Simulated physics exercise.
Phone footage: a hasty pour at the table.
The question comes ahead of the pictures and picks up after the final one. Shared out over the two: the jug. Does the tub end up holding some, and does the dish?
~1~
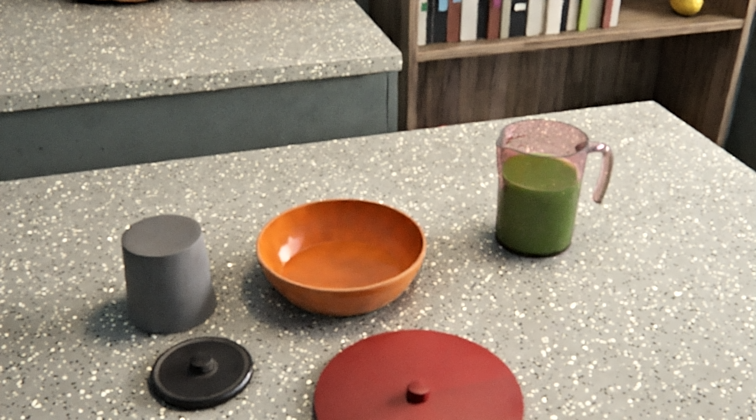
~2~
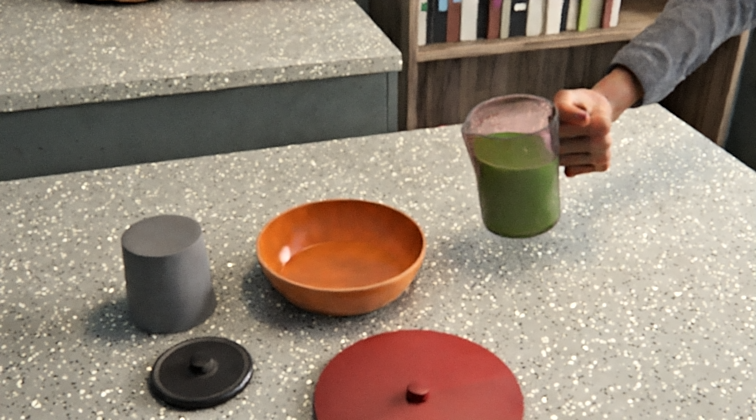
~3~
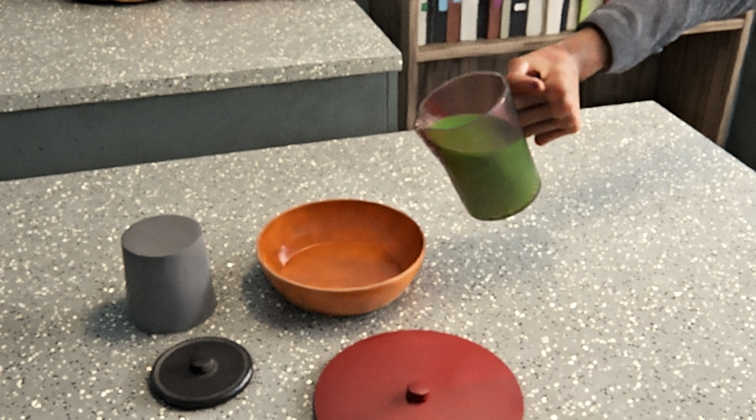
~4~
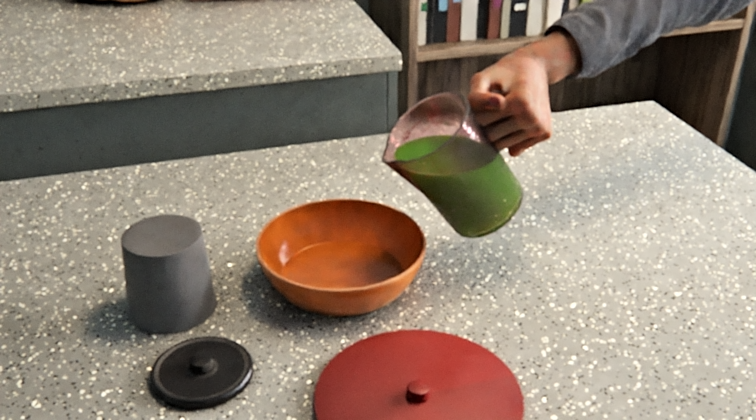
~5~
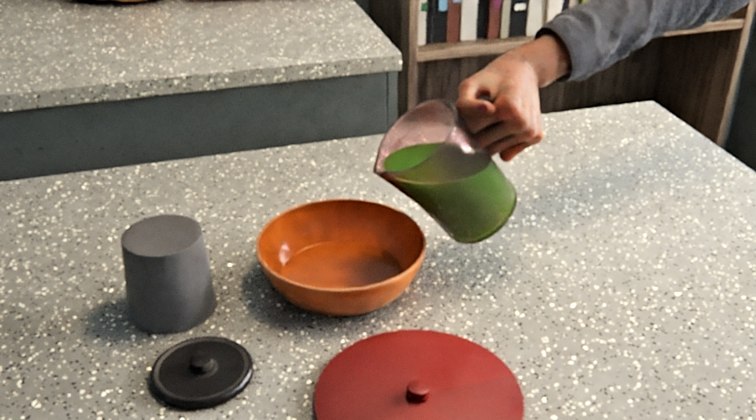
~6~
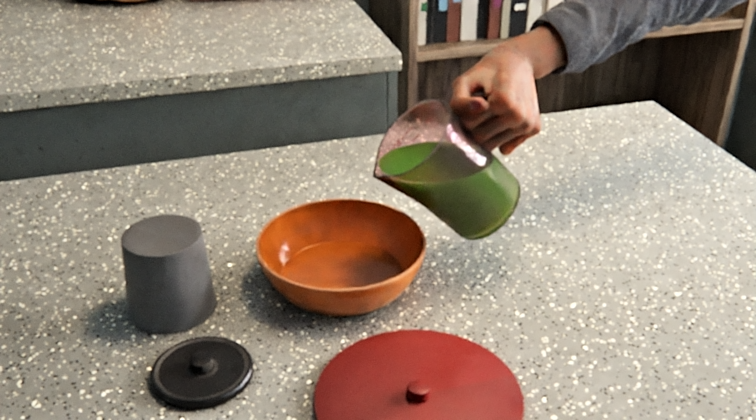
Afterwards the tub holds none, the dish holds some.
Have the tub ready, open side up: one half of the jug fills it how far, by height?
Around 55 %.
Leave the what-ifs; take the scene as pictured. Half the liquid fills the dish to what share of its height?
35 out of a hundred, or close to it.
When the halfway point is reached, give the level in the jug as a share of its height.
I make it close to 35 per cent.
Next, the green juice goes into the dish.
After that, it runs off the upturned base of the tub.
Finally, the dish has its share inside; the tub is empty, in a puddle.
